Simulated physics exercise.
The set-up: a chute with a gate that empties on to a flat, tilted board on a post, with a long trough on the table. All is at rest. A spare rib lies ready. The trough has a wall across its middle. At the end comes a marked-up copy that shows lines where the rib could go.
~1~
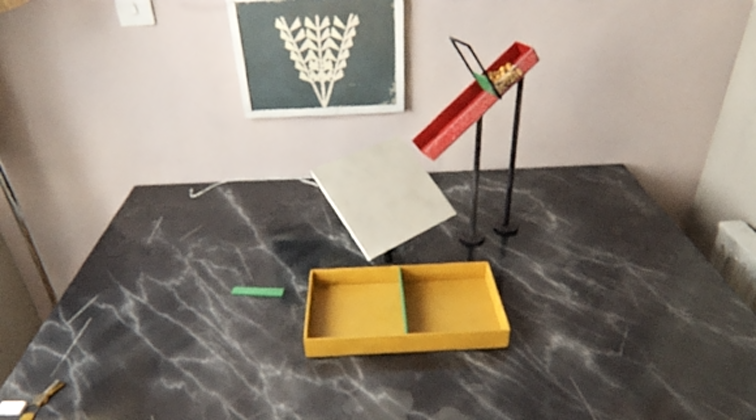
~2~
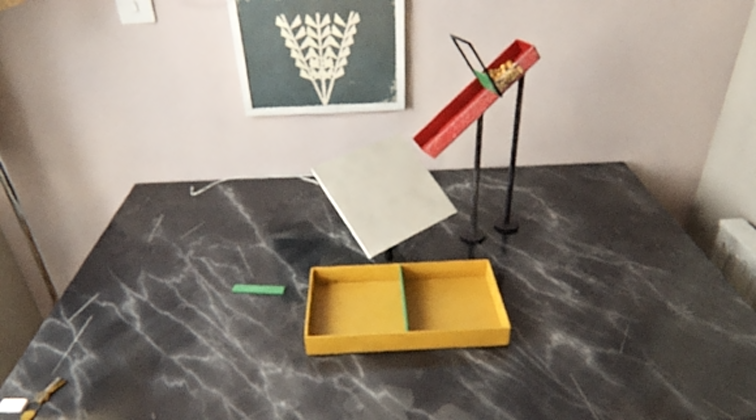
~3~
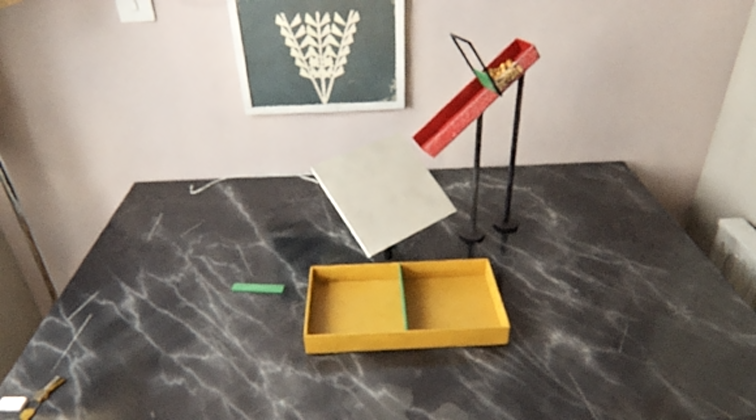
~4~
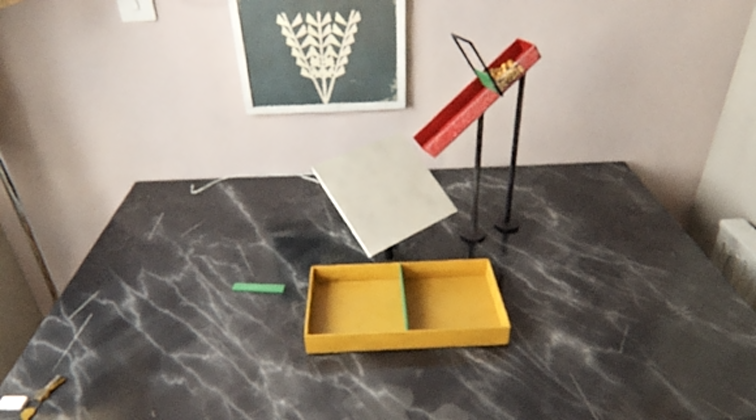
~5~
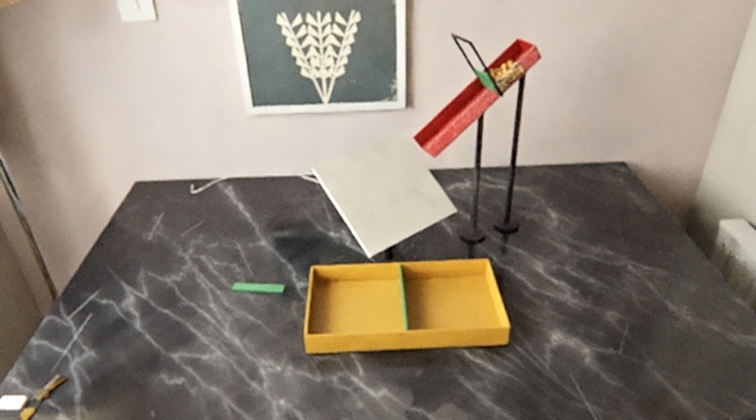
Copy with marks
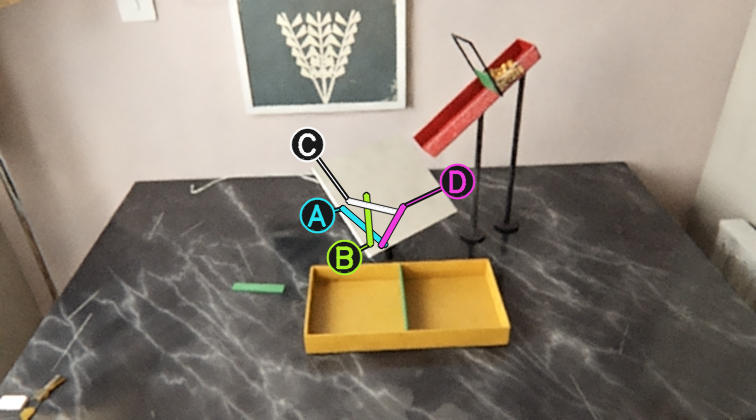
A red chute holding small beads behind a gate stands above a tilted pale board and divided yellow trough, nothing moving.
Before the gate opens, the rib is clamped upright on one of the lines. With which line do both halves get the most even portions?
B beats the others.
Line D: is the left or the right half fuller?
Left.
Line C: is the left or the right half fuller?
More lands on the right.
On the marked copy, line A from (342, 208) to (384, 244); line B from (366, 195) to (370, 243); line C from (349, 201) to (399, 213); line D from (403, 206) to (381, 245).
Choosing A, of what is caught, about a quarter in the left half, most in the right.
Choosing B, of what is caught, about two thirds in the left half, about a third in the right.
Choosing C, of what is caught, a small part in the left half, most in the right.
Choosing D, of what is caught, most in the left half, a small part in the right.
